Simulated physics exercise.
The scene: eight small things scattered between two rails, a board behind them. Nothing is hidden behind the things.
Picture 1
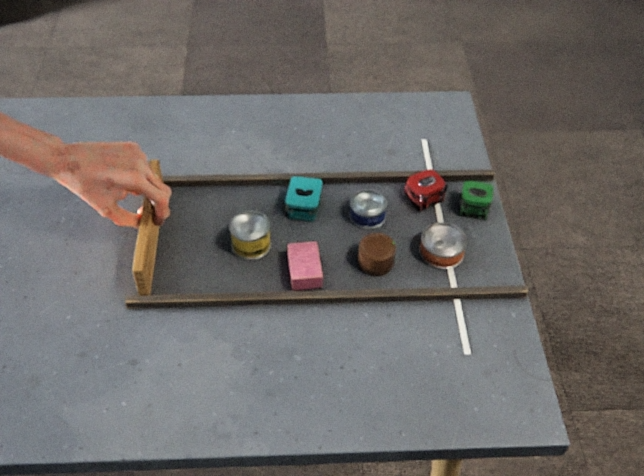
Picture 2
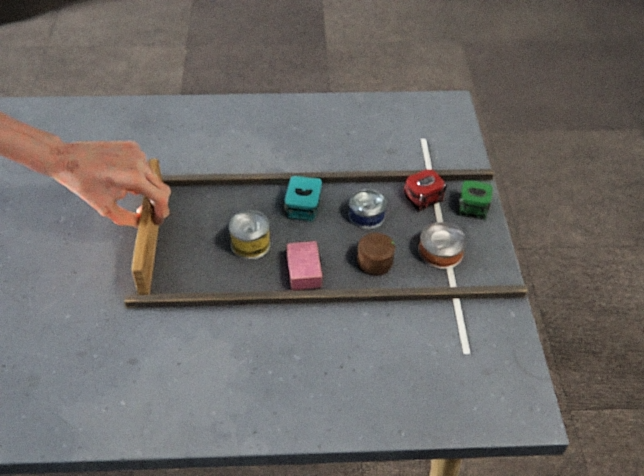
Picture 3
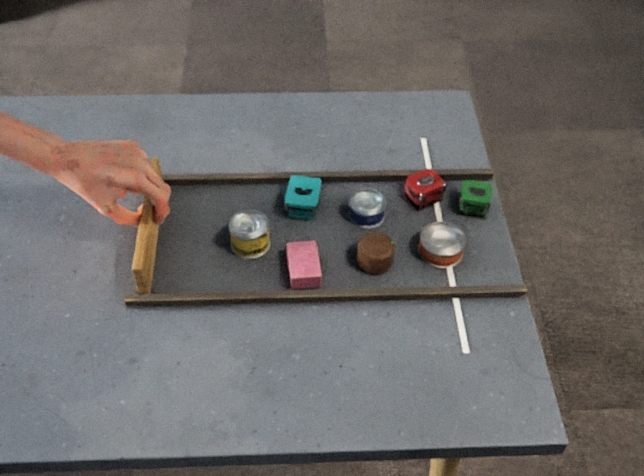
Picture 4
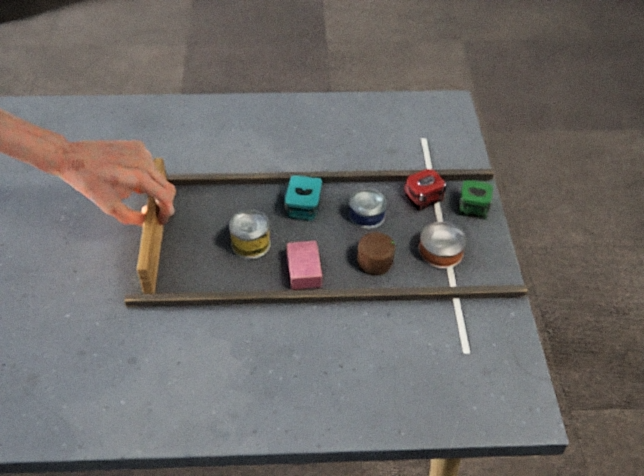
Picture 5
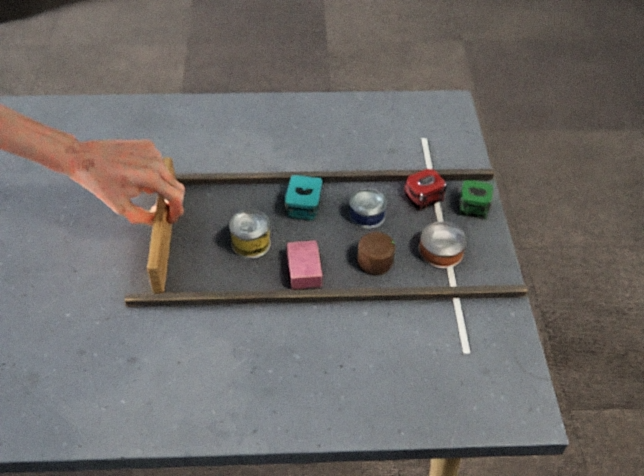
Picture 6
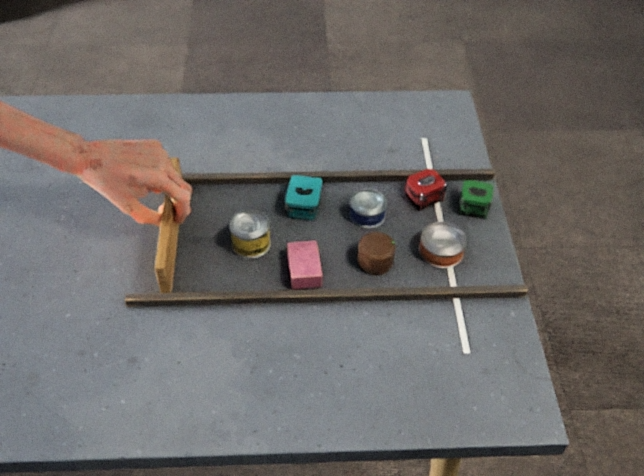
The clip opens on eight small objects scattered between two rails on a gray table, with a hand holding a wooden board at the left end. The hand stays nearly still at first, then slides the board slightly to the right, while the objects remain in place and untouched.
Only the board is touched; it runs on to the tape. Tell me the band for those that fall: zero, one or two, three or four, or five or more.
Outcome: The number that fall off is one or two.
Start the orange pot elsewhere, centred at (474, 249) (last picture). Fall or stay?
It falls.
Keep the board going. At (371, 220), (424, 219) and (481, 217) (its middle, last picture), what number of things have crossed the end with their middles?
Past the end: 0, 0 and 5.
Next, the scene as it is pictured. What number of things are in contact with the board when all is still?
The number is 3.
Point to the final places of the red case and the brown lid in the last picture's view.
About (479, 183), and the other about (497, 251).
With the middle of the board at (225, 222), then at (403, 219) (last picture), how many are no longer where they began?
The counts are 0 and 8.
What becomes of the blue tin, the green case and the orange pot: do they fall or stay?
The blue tin remains up, the green case comes down, the orange pot tumbles off.
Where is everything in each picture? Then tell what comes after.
The first frame shows green case (476, 200); orange pot (443, 246); red case (425, 190); board (150, 226); tape (443, 233).
The second frame shows orange pot (442, 246); board (149, 225).
The third frame shows red case (424, 189); turquoise case (303, 198).
The fourth frame shows green case (475, 200); brown lid (376, 253).
The fifth frame shows orange pot (442, 245); pink block (304, 265).
The sixth frame shows green case (476, 199); orange pot (442, 245); red case (425, 189); board (170, 223); tape (443, 232).
Early on, none off yet; green case at rest near (476, 199); orange pot at rest near (442, 245); red case at rest near (425, 189).
A while later, none off yet; green case at rest near (476, 199); orange pot moving near (450, 244); red case moving near (431, 187).
Finally, the number that fall off is one or two; lost, orange pot and green case.
